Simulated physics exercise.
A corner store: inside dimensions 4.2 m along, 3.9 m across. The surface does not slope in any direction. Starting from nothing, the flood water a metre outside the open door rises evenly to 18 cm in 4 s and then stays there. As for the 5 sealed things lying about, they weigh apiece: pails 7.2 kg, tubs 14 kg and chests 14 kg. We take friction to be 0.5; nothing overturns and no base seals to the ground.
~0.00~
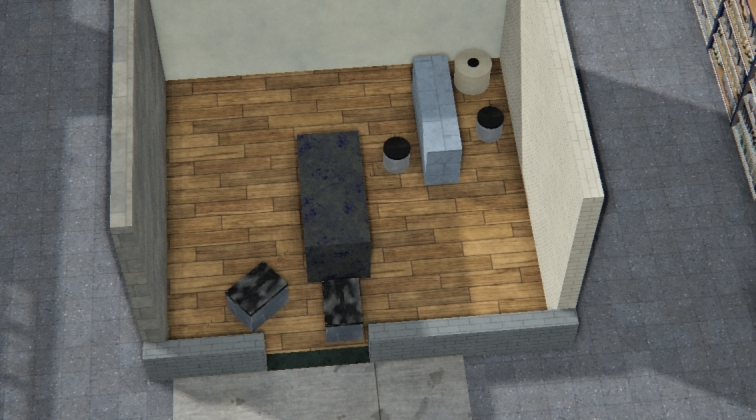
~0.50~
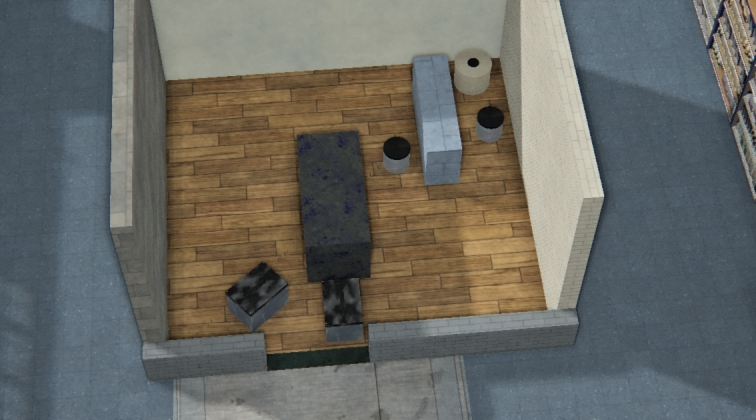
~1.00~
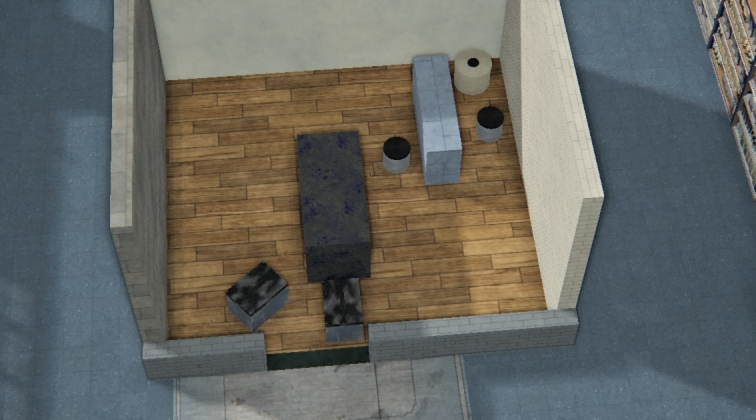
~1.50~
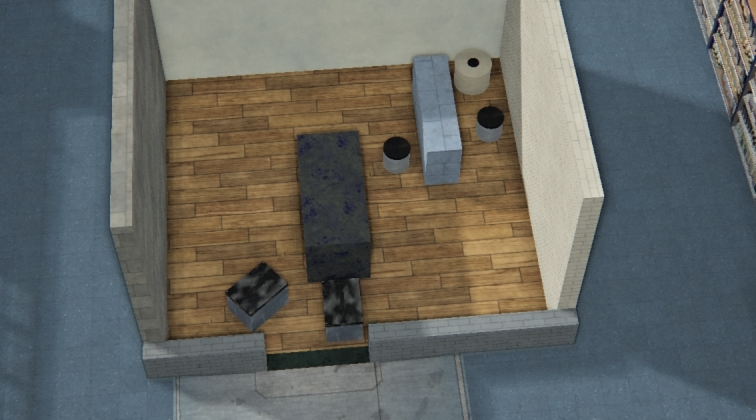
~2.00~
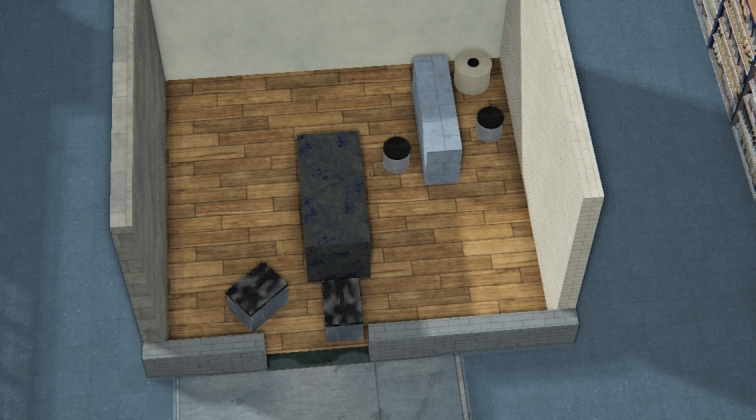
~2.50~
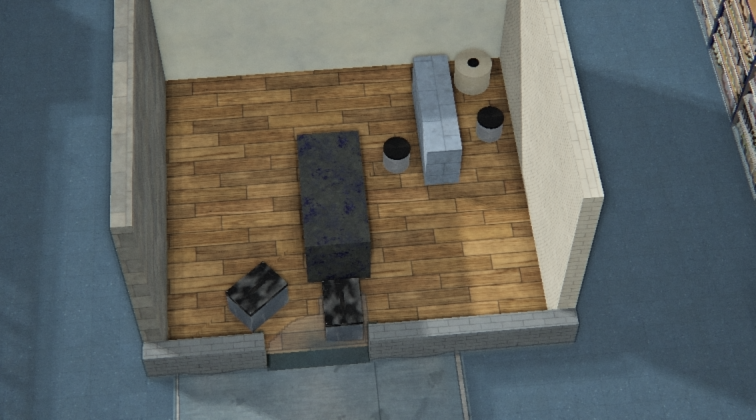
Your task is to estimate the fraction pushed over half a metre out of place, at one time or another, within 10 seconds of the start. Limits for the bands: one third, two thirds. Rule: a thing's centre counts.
Band: Middle, one third to two thirds.
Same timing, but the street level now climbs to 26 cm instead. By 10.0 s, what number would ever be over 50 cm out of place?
Then 3 of them.
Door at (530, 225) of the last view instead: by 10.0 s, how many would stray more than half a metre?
That would give 1.
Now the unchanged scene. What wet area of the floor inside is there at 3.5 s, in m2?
I'd estimate close to 1.5 m2.
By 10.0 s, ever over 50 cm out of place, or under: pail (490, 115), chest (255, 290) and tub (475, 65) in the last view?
Within, beyond, within.
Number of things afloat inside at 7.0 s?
The count is 0.
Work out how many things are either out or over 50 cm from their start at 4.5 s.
Tally at that time: 0.
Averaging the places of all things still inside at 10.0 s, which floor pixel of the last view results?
It works out to somewhere near (414, 178) on the floor.
After 3.5 s 0 of 5 are over 50 cm from their spots; 0 afloat.
After 4.5 s 0 of 5 are over 50 cm from their spots; 0 afloat.
After 7.0 s 2 of 5 are over 50 cm from their spots; 0 afloat.
After 10.0 s 2 of 5 are over 50 cm from their spots, and 2 have been at some point; 1 afloat.
